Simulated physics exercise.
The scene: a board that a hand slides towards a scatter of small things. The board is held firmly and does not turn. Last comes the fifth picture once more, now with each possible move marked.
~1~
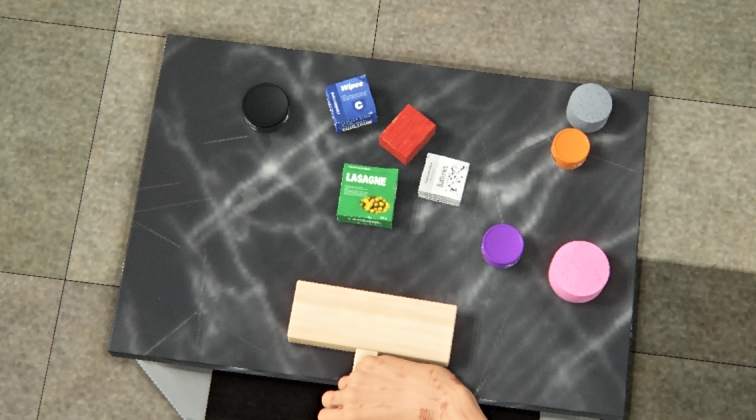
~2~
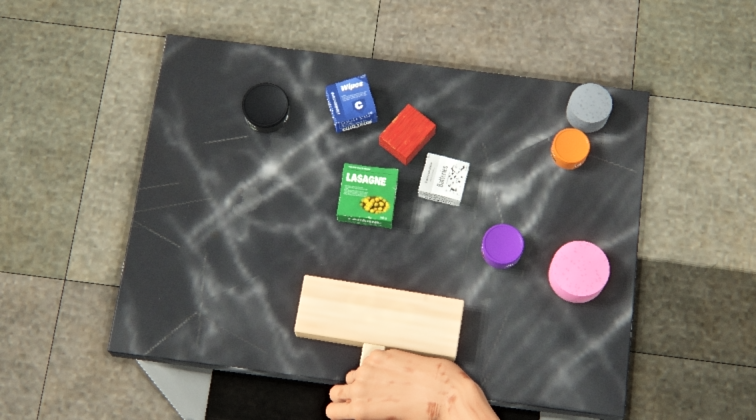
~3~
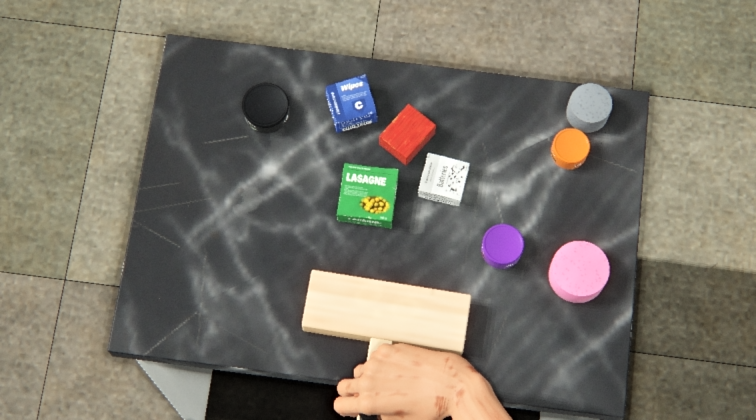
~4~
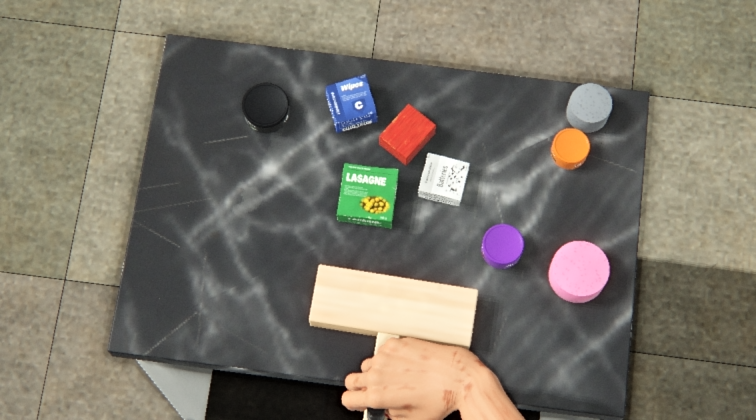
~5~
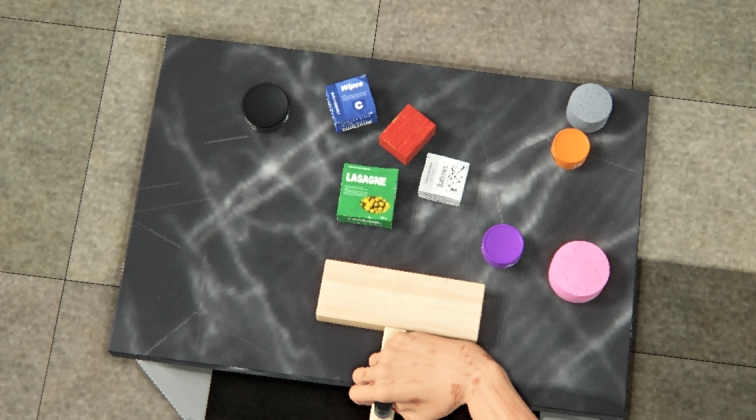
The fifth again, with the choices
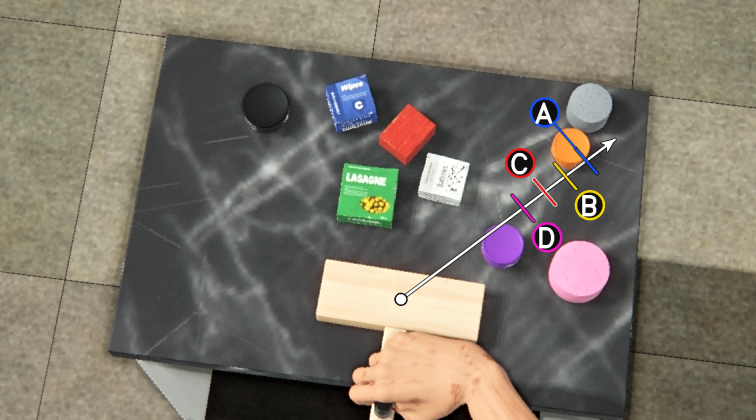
A hand slides a pale wooden board slightly up and right across a dark marbled tabletop.
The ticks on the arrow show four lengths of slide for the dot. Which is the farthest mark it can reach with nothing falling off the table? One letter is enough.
It should halt at A.
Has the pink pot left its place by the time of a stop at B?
Yes.
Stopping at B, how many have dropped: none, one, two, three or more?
In all, none.
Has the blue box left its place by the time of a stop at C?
By then, no.
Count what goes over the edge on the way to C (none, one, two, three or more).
By then, none.
On the marked copy, A at (586, 161); B at (566, 176); C at (545, 192); D at (523, 208); the arrow from (401, 299) to (615, 140); the white dot at (401, 299).
Taking A. A third of the way, board (469, 252); purple tub (517, 212); green packet (373, 190).
Two thirds of the way, board (535, 202); pink pot (623, 267); orange jar (575, 145).
When it is over, board (585, 165); grey pot (594, 85); pink pot (623, 267); nothing has fallen.
As for the rest, B is safe but short; C is safe but short; D is safe but short.
